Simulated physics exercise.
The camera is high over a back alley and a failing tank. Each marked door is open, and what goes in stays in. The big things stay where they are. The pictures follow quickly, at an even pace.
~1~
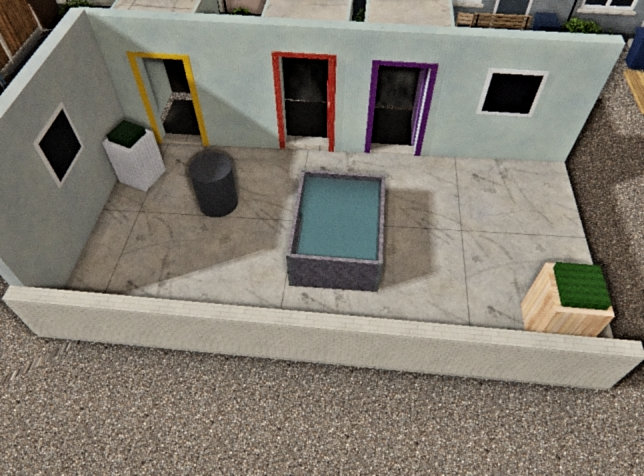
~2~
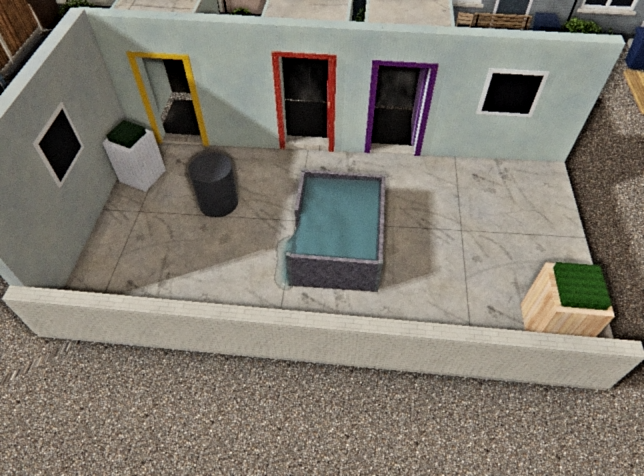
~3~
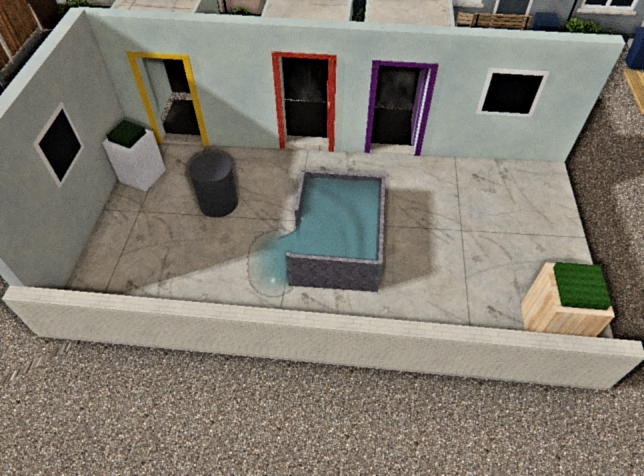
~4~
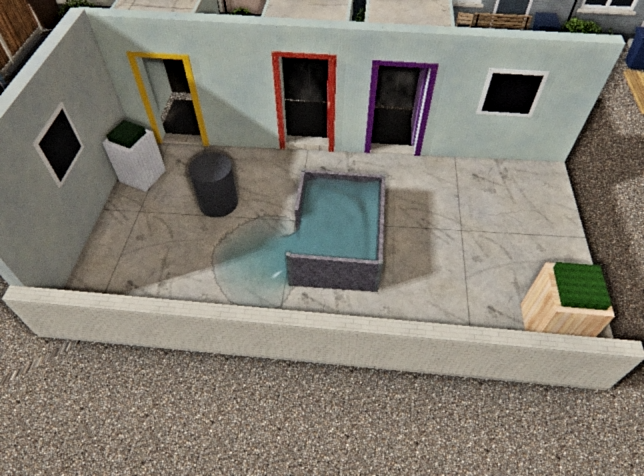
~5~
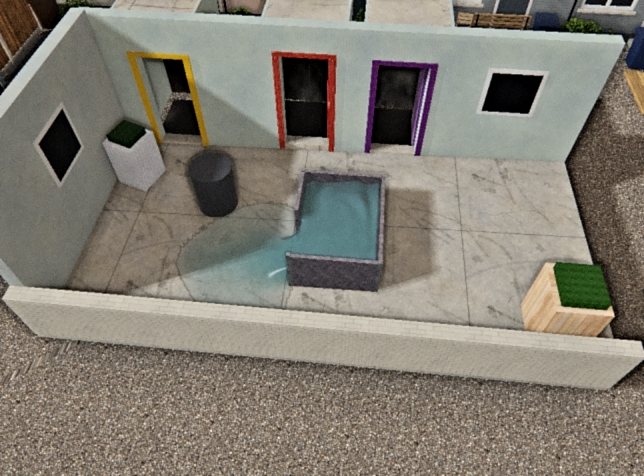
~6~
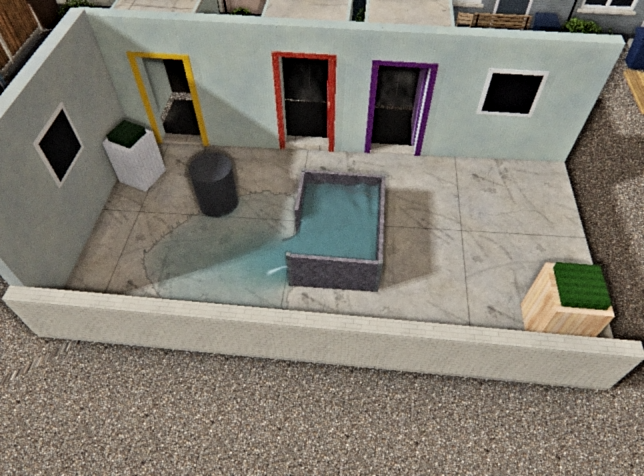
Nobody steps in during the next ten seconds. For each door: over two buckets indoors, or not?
One by one: The yellow door lets in a lot; the purple door admits no more than that; the red door admits no more than that.
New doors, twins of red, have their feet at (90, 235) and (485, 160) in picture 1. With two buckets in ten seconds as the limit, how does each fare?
As listed: Goes over, keeps below it.
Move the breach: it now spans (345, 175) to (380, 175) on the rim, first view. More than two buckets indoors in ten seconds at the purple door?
My reading: The purple door goes over.
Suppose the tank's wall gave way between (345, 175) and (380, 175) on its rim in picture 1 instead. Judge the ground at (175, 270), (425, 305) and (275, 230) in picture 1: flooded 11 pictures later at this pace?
In that order: Free of water, free of water, dry.
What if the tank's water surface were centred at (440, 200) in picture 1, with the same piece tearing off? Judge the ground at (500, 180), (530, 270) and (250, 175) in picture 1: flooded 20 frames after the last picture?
As listed: Not flooded, free of water, wet.
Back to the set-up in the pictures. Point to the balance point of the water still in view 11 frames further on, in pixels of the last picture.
Close to (219, 252).
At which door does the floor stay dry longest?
I say the purple one.
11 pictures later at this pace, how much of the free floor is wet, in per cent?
About 35 per cent.
A moment on, water covers 30 % of the floor; the yellow door not reached, the purple door not reached, the red door not reached.
Next, water covers 35 % of the floor; the yellow door not reached, the purple door not reached, the red door not reached.
Then, water covers 35 % of the floor; the yellow door wet at the sill, nothing in, the purple door not reached, the red door not reached.
Later, water covers 50 % of the floor; the yellow door over two buckets in, the purple door wet at the sill, nothing in, the red door wet at the sill, nothing in.
In the end, water covers 65 % of the floor; the yellow door far over two buckets in, the purple door wet at the sill, nothing in, the red door wet at the sill, nothing in.
